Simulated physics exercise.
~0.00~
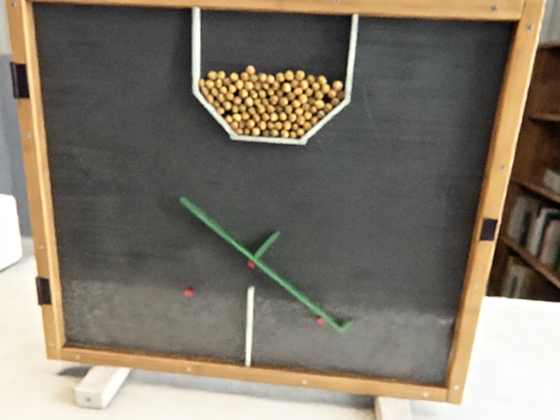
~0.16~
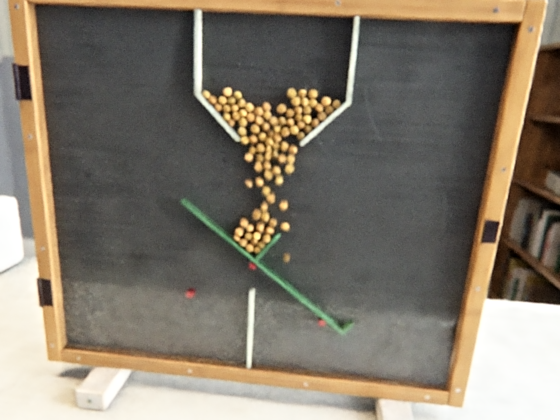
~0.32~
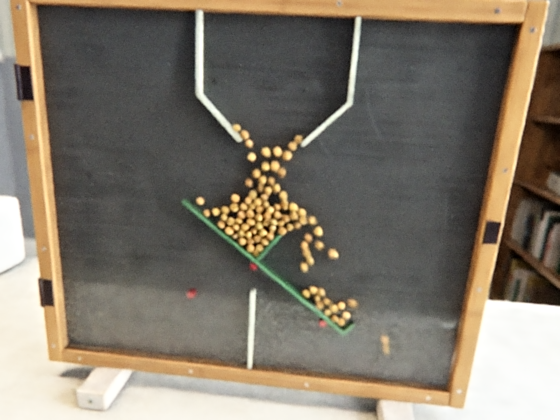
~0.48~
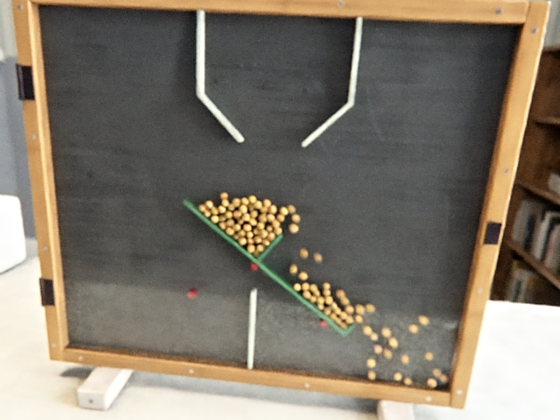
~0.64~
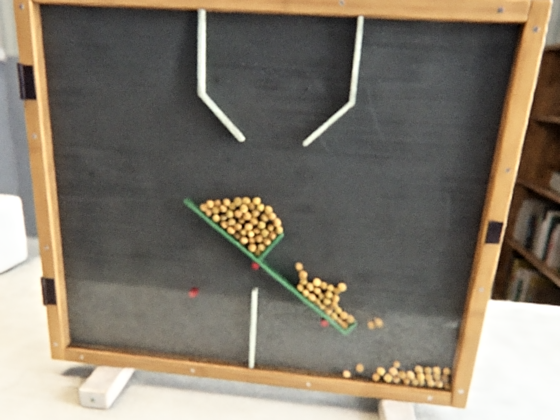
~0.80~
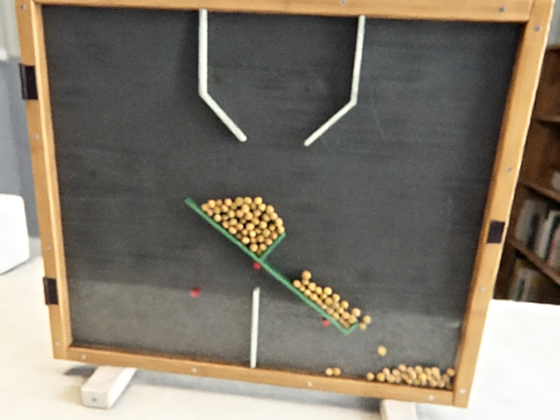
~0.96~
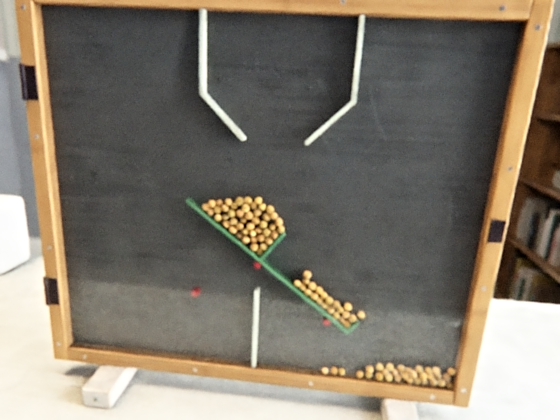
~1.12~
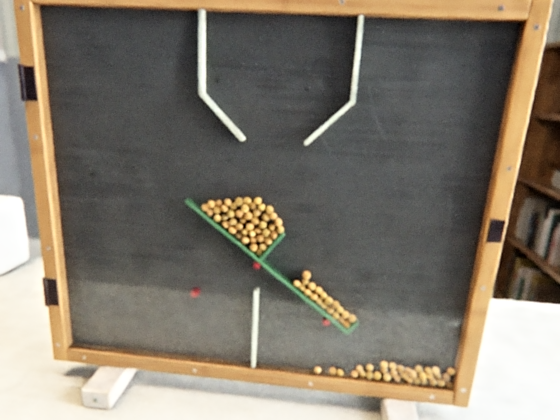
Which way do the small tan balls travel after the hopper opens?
They move down, falling out of the hopper onto the slanted green tray, and some carry on to the floor of the case.
